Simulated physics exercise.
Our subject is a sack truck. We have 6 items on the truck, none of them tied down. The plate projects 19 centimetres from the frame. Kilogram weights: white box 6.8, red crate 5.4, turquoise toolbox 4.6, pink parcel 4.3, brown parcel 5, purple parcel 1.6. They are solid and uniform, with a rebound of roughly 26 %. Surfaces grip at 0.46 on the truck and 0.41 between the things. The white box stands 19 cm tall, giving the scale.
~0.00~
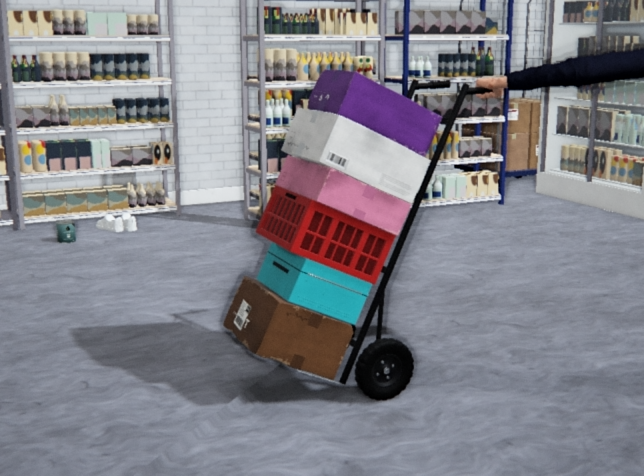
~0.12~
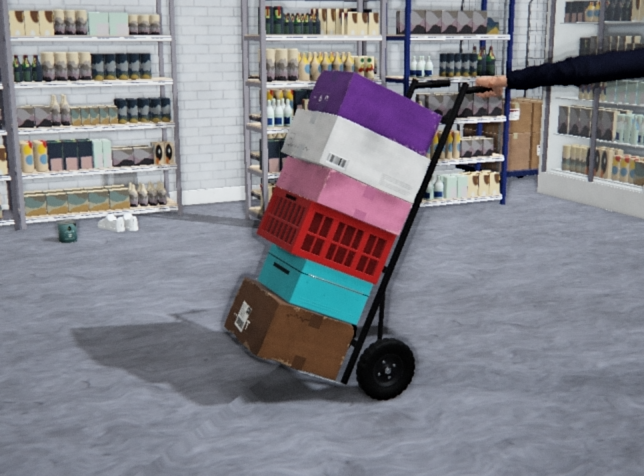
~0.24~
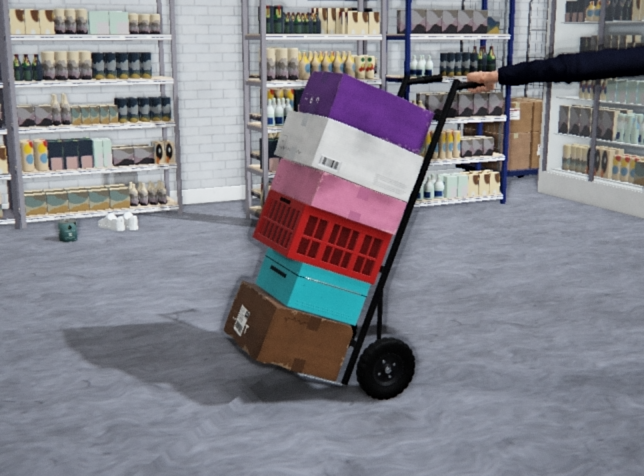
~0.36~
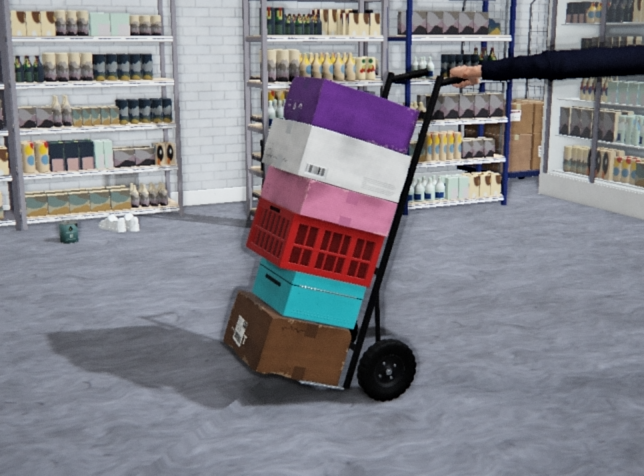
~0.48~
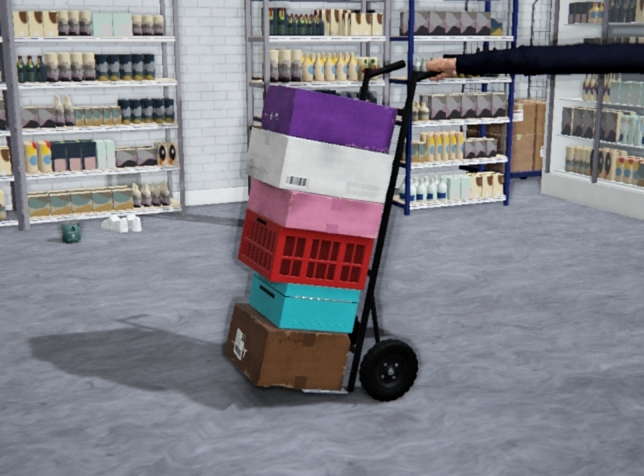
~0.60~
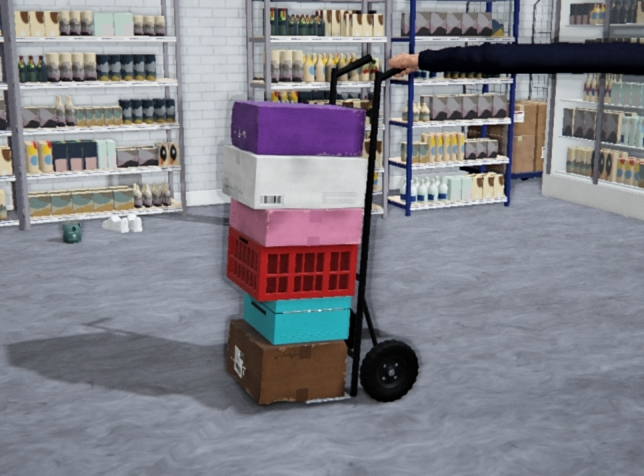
An arm in a dark sleeve reaches in from the right and grips the handle of a black sack truck on a grey floor, seen from a still viewpoint before bottle-lined shelves and a white brick wall. The leaning stack holds, from the bottom, a brown parcel, turquoise toolbox, red crate, pink parcel, white box and purple parcel. After barely moving, the truck swings leftward, nearly upright, as the hand pushes.
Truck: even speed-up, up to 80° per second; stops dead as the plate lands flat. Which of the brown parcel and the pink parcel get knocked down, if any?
At the end, the brown parcel is still on its base, the pink parcel has tipped.
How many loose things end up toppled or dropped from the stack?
Total: 5.
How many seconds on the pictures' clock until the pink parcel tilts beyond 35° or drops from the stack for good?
Around 1.1 seconds.
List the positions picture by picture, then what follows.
In the first picture, 25° short of upright; brown parcel (288, 326); pink parcel (341, 194).
In the second picture, 25° short of upright; turquoise toolbox (314, 282); purple parcel (373, 113).
In the third picture, 22° short of upright; white box (347, 156); red crate (321, 236).
In the fourth picture, 18° short of upright; turquoise toolbox (308, 290); purple parcel (350, 115).
In the fifth picture, 12° short of upright; white box (317, 165); red crate (304, 249).
In the sixth picture, 4° short of upright; brown parcel (285, 357); pink parcel (294, 218).
After 0.90 s, truck upright; pink parcel 19° off its base near (241, 227); brown parcel 4° off its base near (284, 363); purple parcel 19° off its base.
After 1.20 s, truck upright; white box, pink parcel and purple parcel now dropped from the stack; brown parcel 4° off its base near (284, 363); red crate 48° off its base.
After 1.50 s, truck upright; red crate now dropped from the stack; brown parcel 4° off its base near (284, 363); turquoise toolbox on its side.
After 1.70 s, truck upright; turquoise toolbox now dropped from the stack; brown parcel 4° off its base near (284, 363).
In the end (2.6 s), dropped from the stack and tipped over, white box, red crate, turquoise toolbox, pink parcel and purple parcel; brown parcel under 10 cm from the start. At the end, from the last picture's camera, brown parcel near (284, 363), pink parcel near (13, 393).
